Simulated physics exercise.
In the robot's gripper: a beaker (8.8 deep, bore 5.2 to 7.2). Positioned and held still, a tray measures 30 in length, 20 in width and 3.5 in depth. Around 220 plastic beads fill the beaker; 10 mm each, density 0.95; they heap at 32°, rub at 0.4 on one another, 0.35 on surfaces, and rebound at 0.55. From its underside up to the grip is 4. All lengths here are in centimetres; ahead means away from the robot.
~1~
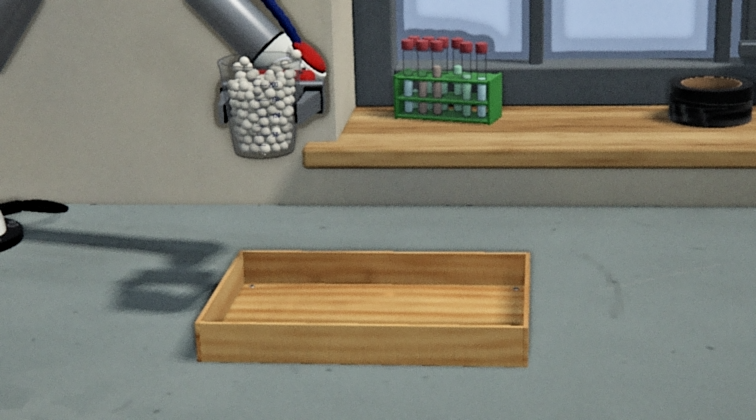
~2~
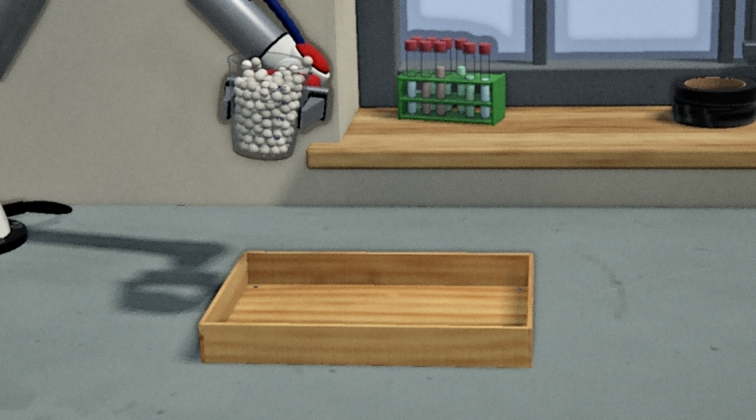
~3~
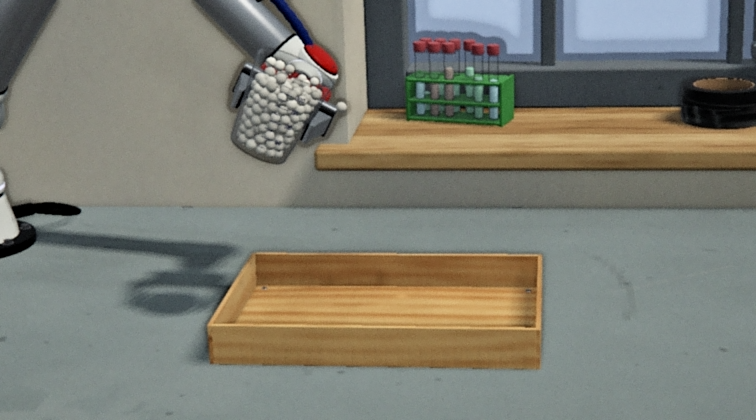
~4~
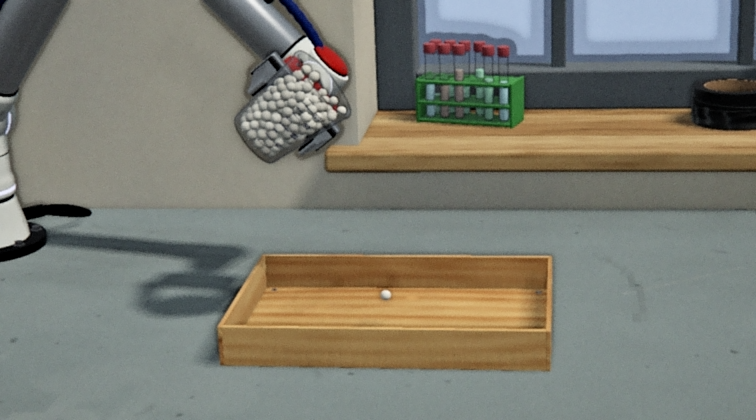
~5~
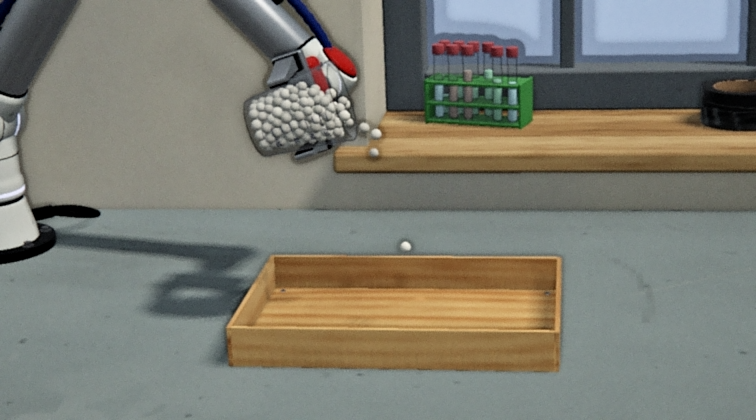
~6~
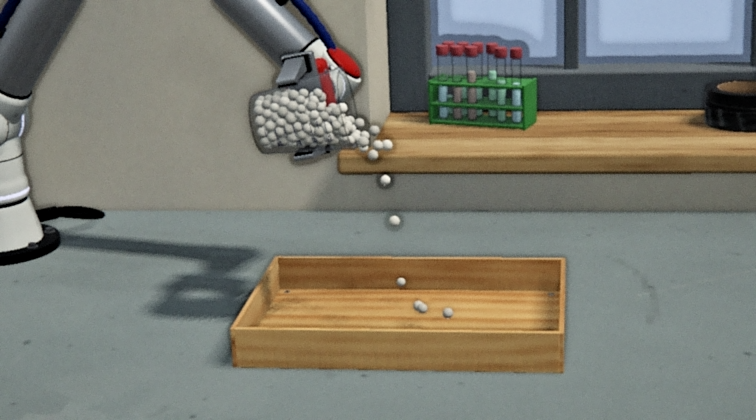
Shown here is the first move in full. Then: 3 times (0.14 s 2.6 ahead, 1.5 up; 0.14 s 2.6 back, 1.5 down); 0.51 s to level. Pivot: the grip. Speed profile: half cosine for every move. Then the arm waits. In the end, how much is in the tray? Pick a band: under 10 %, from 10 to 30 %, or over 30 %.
Over 30 %.
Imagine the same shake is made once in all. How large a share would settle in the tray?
About 45 per cent, then.
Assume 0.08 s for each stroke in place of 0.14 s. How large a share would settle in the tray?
Estimate: Near 95 per cent.
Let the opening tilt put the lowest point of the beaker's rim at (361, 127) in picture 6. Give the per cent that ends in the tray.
35 %.
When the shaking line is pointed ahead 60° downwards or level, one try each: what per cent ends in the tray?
Try one gives about 30 in a hundred, try two about 70 in a hundred.
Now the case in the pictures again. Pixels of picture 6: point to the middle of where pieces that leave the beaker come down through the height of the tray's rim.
Around (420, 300).
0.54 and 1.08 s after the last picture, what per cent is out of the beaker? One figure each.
Estimates in order: Close to 60, close to 75.
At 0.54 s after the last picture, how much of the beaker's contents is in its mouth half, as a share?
Mouth half share: Roughly 65 %.
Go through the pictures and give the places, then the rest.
Beaker middle at (262, 107), level; upper third of the load around (261, 84), from x 230 to 295, top at y 55; 223 in the beaker, in the first frame.
Beaker middle at (266, 108), tilted 8° forward; upper third of the load around (266, 86), from x 240 to 305, top at y 60, in the second frame.
Beaker middle at (276, 110), tilted 28° forward; upper third of the load around (279, 90), from x 240 to 340, top at y 65; 222 in the beaker, 1 in flight or on a rim, in the third frame.
Beaker middle at (288, 113), tilted 52° forward; upper third of the load around (292, 96), from x 245 to 385, top at y 70; 222 in the beaker, 1 in the tray, in the fourth frame.
Beaker middle at (297, 115), tilted 72° forward; upper third of the load around (300, 102), from x 255 to 405, top at y 85; 220 in the beaker, 3 in flight or on a rim, in the fifth frame.
Beaker middle at (301, 117), tilted 80° forward; upper third of the load around (294, 107), from x 260 to 450, top at y 95; 213 in the beaker, 4 in the tray, 6 in flight or on a rim, in the sixth frame.
Then, 0.54 s later, tilted 80° forward, highest piece 22 above the table; 94 in the beaker, 89 in the tray, 1 on the table or floor, 39 in flight or on a rim.
Then, 1.08 s later, tilted 44° forward, highest piece 23 above the table; 167 in the tray, 55 in the beaker, 1 on the table or floor.
Then, 1.55 s later, level, highest piece 21 above the table; 167 in the tray, 54 in the beaker, 2 on the table or floor.
Then, 2.60 s later, level, highest piece 21 above the table; 167 in the tray, 54 in the beaker, 2 on the table or floor.
At rest, 167 in the tray, 54 in the beaker, 2 on the table or floor. That is 75 % in the tray.
